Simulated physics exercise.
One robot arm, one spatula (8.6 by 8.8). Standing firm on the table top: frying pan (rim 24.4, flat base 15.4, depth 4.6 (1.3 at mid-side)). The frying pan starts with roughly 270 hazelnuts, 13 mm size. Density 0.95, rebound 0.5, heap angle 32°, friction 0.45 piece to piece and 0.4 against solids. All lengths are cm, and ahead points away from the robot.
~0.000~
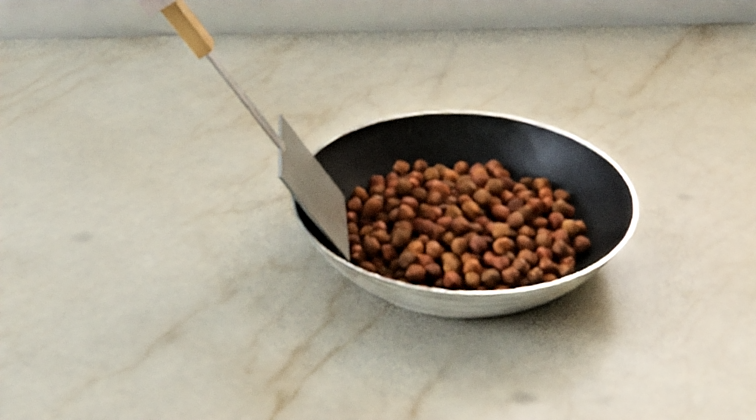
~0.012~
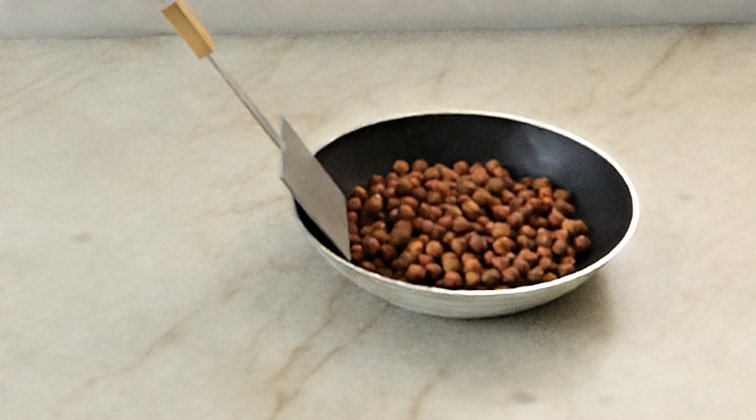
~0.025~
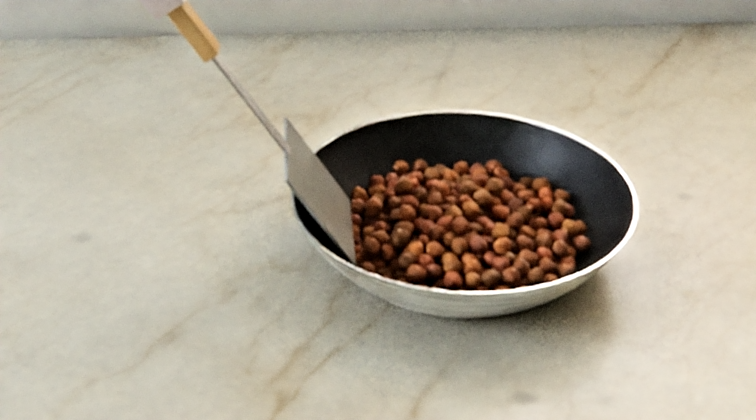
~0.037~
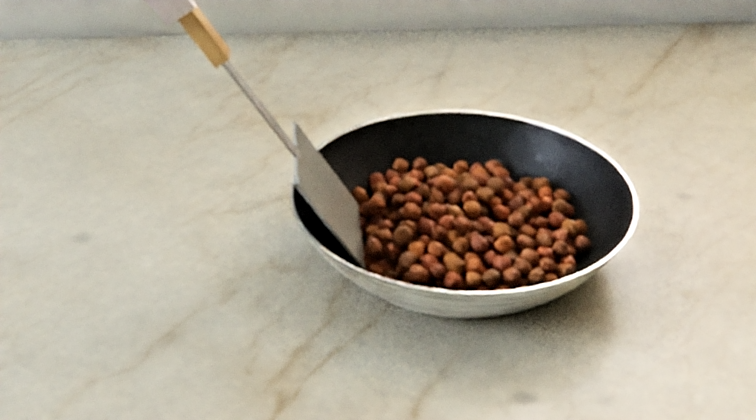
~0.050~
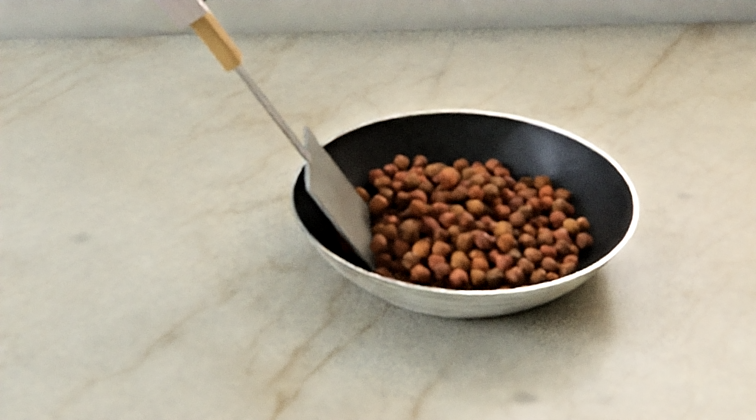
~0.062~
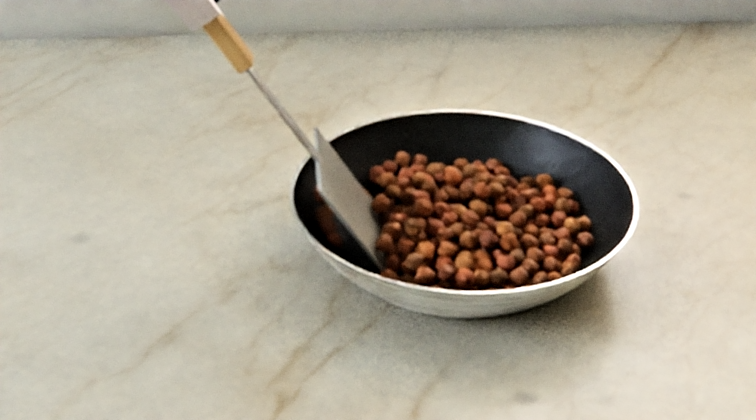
A spatula with a wooden handle pushes slowly rightward into a heap of hazelnuts in a frying pan on a table top.
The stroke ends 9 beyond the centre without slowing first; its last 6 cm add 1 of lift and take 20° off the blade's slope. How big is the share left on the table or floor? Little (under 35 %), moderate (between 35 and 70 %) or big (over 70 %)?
Answer: Little; under 35 % of the hazelnuts finish on the table or floor.
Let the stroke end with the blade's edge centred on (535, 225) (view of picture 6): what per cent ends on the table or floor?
Some 5 per cent.
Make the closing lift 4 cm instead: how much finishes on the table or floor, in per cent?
Some 30 per cent.
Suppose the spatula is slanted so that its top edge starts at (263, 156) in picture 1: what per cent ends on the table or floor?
Some 25 per cent.
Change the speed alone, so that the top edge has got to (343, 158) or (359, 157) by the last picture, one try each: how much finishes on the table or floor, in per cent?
Some 40 and 45 per cent.
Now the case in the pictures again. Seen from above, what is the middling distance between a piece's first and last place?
Roughly 5 cm.
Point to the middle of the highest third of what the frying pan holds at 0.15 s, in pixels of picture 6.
Around (493, 218).
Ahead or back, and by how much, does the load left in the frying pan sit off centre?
Some 4.0 cm ahead.
By 0.15 s, sloping 58°, highest piece 11 above the table; 264 in the frying pan, 2 on the blade or in flight.
By 0.23 s, sloping 51°, highest piece 12 above the table; 262 in the frying pan, 1 on the table or floor, 3 on the blade or in flight.
By 0.48 s, sloping 38°, highest piece 6 above the table; 193 in the frying pan, 67 on the table or floor, 6 on the blade or in flight.
By 1.53 s, sloping 38°, highest piece 6 above the table; 193 in the frying pan, 73 on the table or floor.
Final count, 193 in the frying pan, 73 on the table or floor. That is 27 % on the table or floor.
